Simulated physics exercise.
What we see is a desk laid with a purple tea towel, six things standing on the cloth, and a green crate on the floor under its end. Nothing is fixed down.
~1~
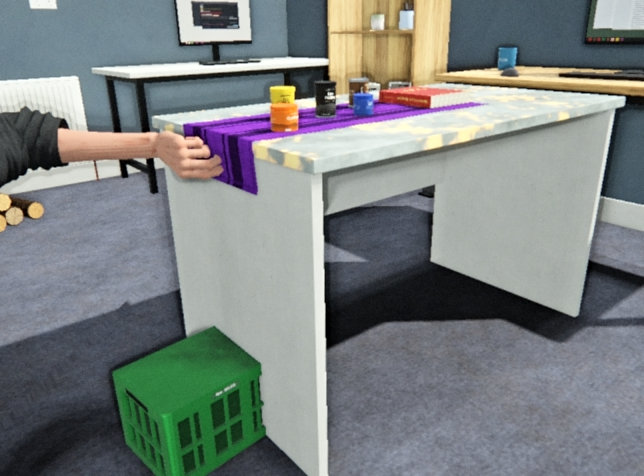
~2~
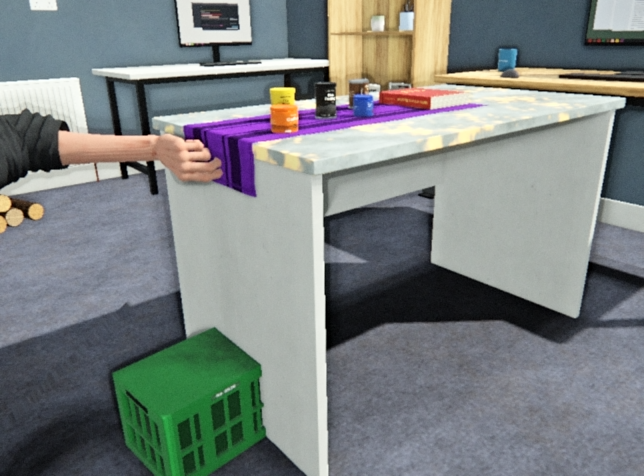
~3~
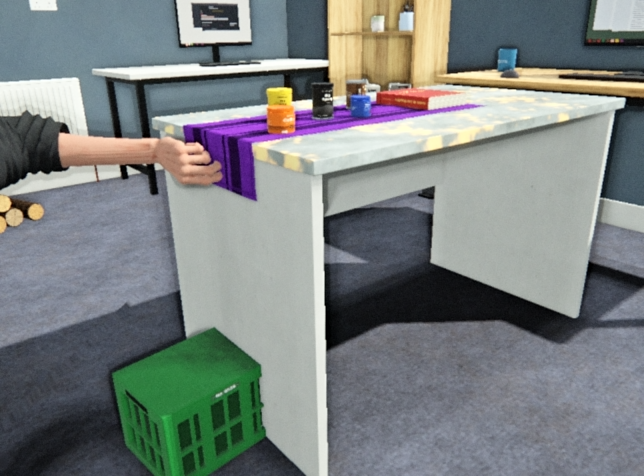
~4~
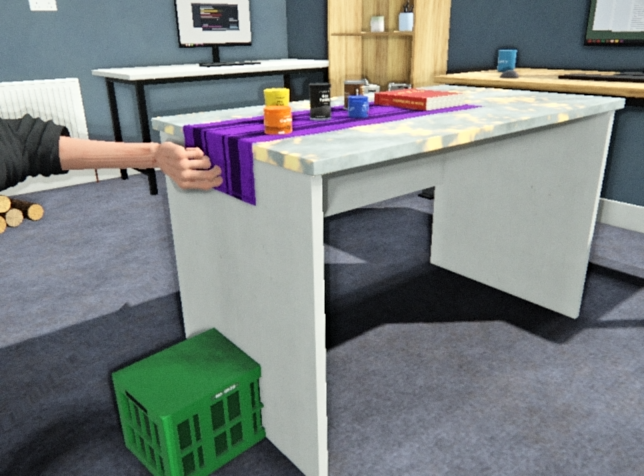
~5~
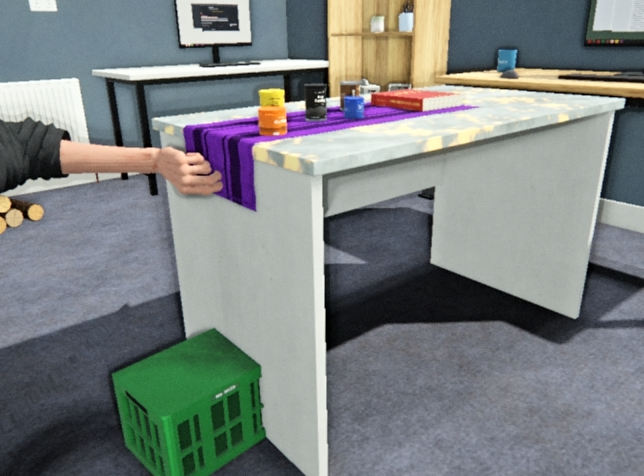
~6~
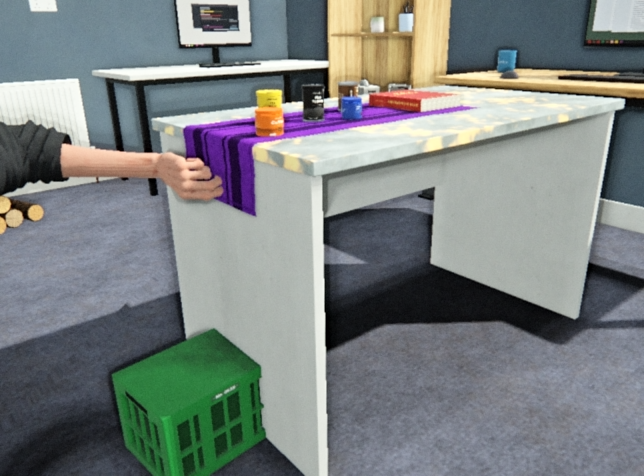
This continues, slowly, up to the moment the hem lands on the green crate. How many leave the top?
The desk loses four.
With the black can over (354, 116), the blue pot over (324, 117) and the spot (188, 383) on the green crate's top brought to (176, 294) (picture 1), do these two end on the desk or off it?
The black can holds on, the blue pot does not fall.
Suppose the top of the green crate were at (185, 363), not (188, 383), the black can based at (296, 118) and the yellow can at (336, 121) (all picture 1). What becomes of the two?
The black can is carried off, the yellow can goes over.
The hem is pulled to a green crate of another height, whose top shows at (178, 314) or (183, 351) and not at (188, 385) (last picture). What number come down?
In that case 2 and 3.
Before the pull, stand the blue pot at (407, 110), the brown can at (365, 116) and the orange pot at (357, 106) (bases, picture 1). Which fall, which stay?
The blue pot keeps its place on top; the brown can drops off; the orange pot holds on.
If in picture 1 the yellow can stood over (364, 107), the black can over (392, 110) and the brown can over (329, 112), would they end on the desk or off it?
The yellow can holds on; the black can holds on; the brown can falls.
Soon after, hem near (226, 304); orange pot and yellow can gone.
After that, hem on the crate; orange pot, yellow can, black can and blue pot gone.
In the end, hem on the crate; orange pot, yellow can, black can and blue pot gone. The count of fallen things is four.
